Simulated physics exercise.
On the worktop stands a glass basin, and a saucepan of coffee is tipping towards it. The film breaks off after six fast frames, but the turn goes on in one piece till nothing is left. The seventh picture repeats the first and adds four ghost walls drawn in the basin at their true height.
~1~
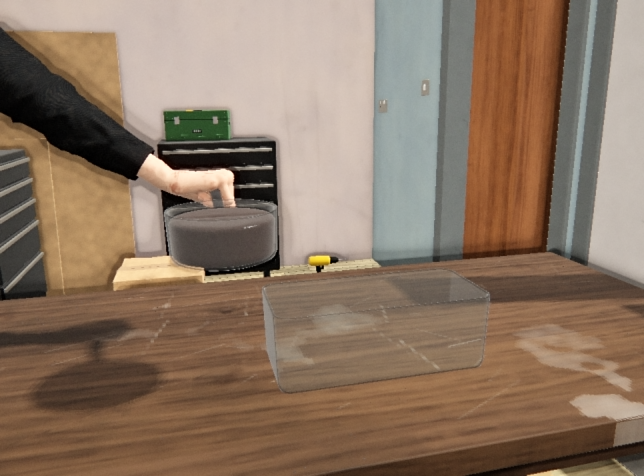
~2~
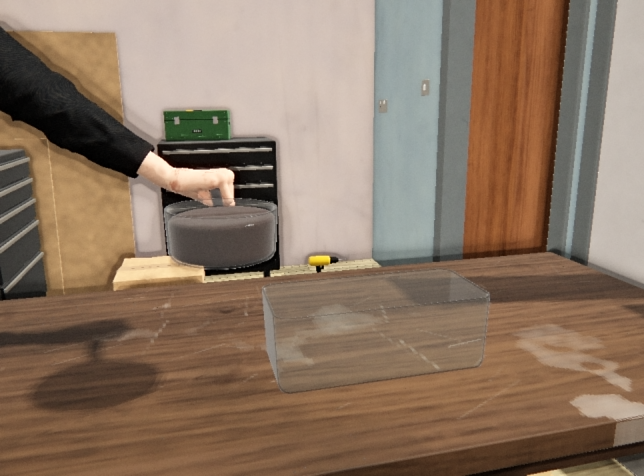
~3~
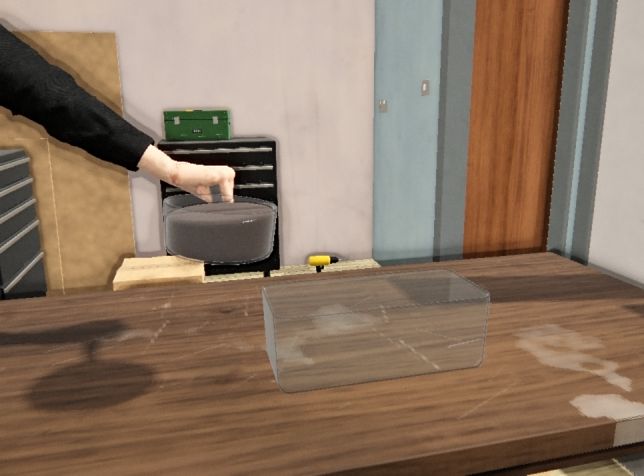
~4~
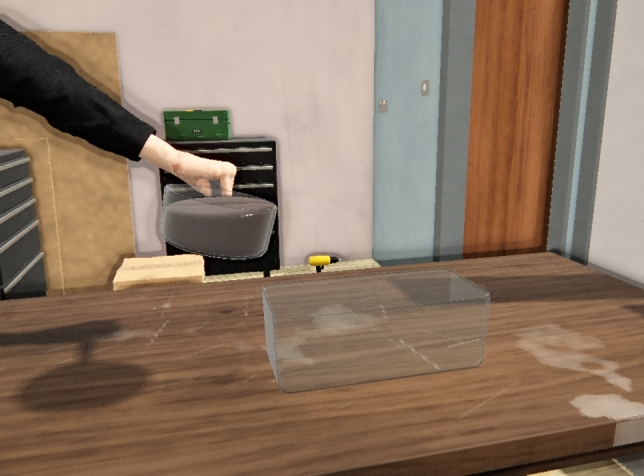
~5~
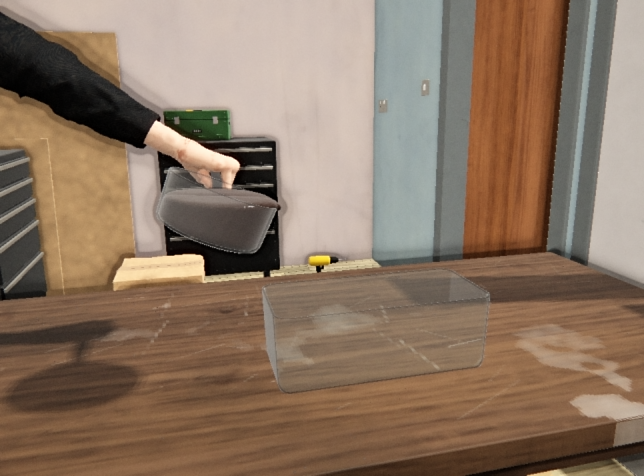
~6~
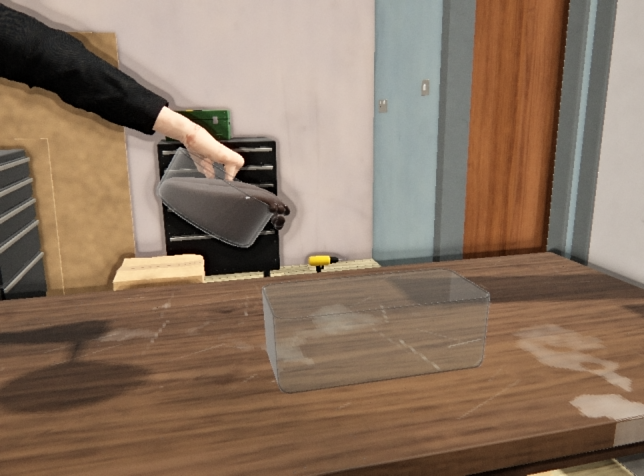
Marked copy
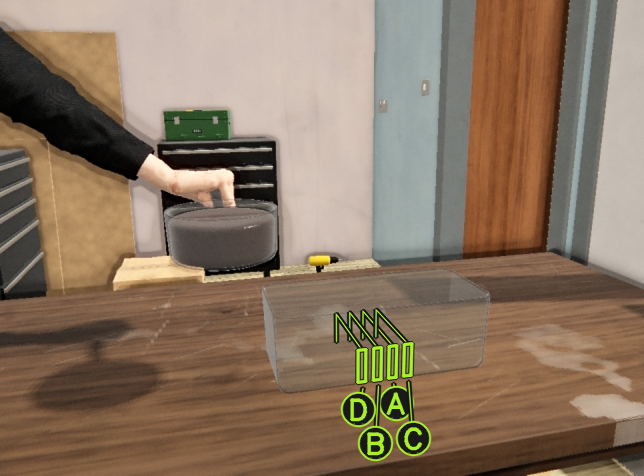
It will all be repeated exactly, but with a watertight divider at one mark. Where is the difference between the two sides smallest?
B is best.
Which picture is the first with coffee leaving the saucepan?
In picture 5.
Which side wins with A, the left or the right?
The left side.
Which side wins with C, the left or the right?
The left one.
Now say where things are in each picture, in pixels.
In the first picture, upright, lip at (274, 205); basin from (278, 392) to (481, 363); nothing has left yet.
In the second picture, upright, lip at (274, 205); nothing has left yet.
In the third picture, tipped about 6°, lip at (274, 205); nothing has left yet.
In the fourth picture, tipped about 13°, lip at (274, 205); nothing has left yet.
In the fifth picture, tipped about 23°, lip at (274, 205); coffee is over the lip, down to (274, 205).
In the sixth picture, tipped about 35°, lip at (274, 205); coffee is over the lip, down to (278, 226).
On the marked copy, A at (393, 383); B at (378, 385); C at (408, 381); D at (363, 388).
If A is chosen, about 76 % ends left of the wall and 20 % right of it; 3 % is lost outside.
If B is chosen, about 46 % ends left of the wall and 51 % right of it; 3 % is lost outside.
If C is chosen, about 85 % ends left of the wall and 6 % right of it; 9 % is lost outside.
If D is chosen, about 24 % ends left of the wall and 74 % right of it.
